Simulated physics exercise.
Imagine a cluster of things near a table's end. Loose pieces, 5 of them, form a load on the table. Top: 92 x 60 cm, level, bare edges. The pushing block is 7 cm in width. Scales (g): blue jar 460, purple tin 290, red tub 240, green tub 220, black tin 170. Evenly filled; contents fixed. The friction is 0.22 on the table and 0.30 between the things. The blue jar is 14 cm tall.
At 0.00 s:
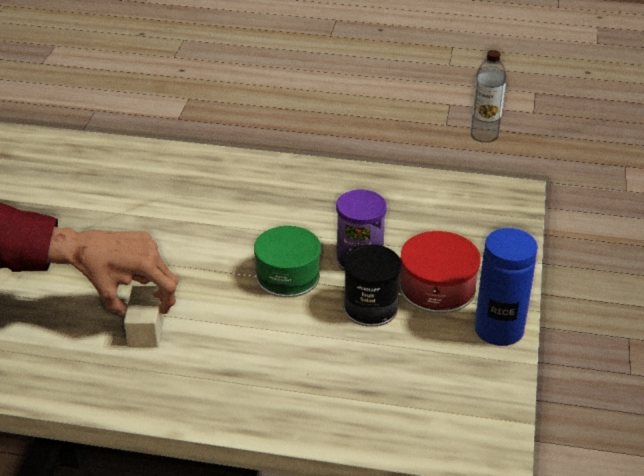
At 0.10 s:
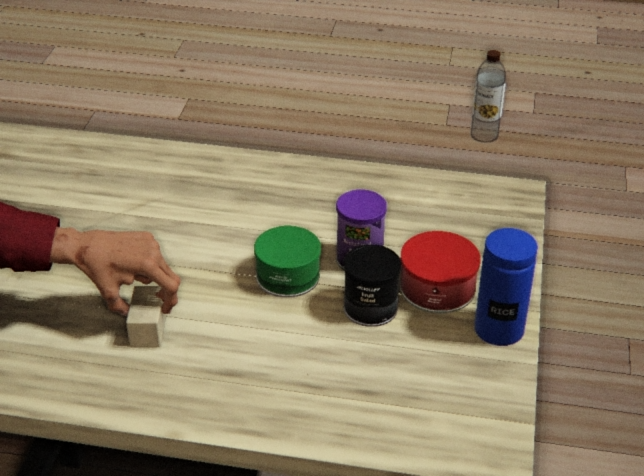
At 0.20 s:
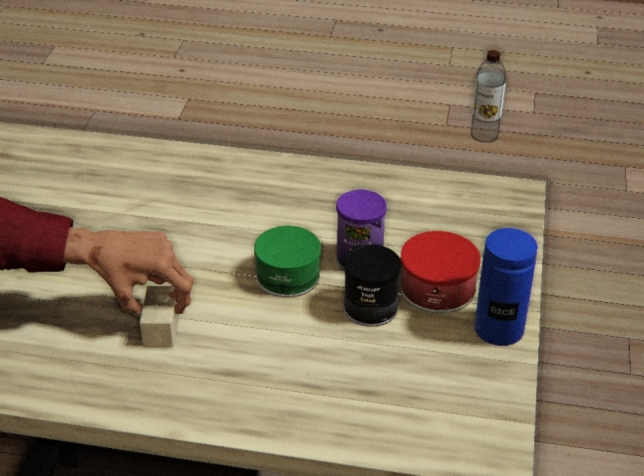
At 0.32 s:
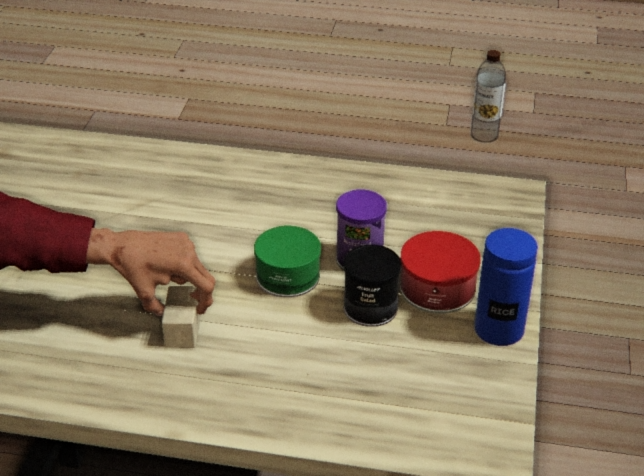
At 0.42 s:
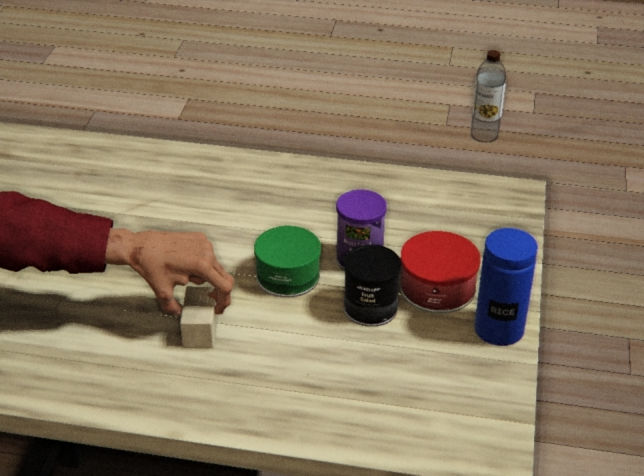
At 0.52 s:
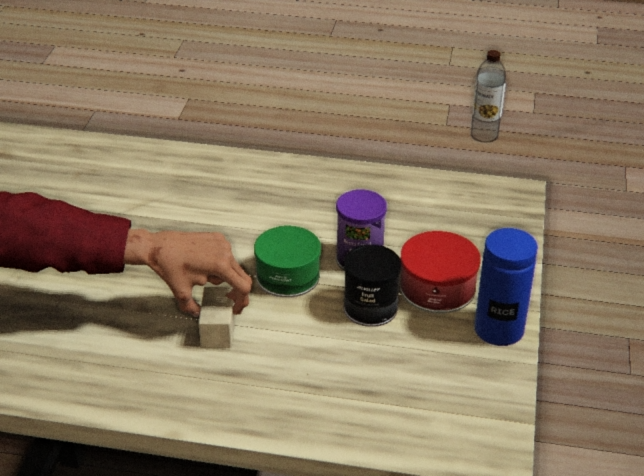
The video shows a hand in a red sleeve resting on a small pale block on a wooden table, then sliding it a short way right toward green, purple, black, red and blue containers, which stay still.
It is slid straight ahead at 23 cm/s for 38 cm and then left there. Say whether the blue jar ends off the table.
Result for the blue jar: Not off.
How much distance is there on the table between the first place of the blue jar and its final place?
0 cm.
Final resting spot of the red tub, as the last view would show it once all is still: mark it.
End point: Approx. (486, 253).
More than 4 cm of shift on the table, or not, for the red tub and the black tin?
As for the red tub, it winds up somewhere else, and the black tin winds up somewhere else.
After 1.22 s, block slid 25 cm; black tin moved 2 cm.
After 1.42 s, block slid 30 cm; black tin moved 6 cm; red tub moved 5 cm.
In the end (2.2 s), not toppled but over 4 cm from the start, red tub and black tin; the other 3 under 4 cm from the start. At the end, from the last picture's camera, blue jar near (505, 288).
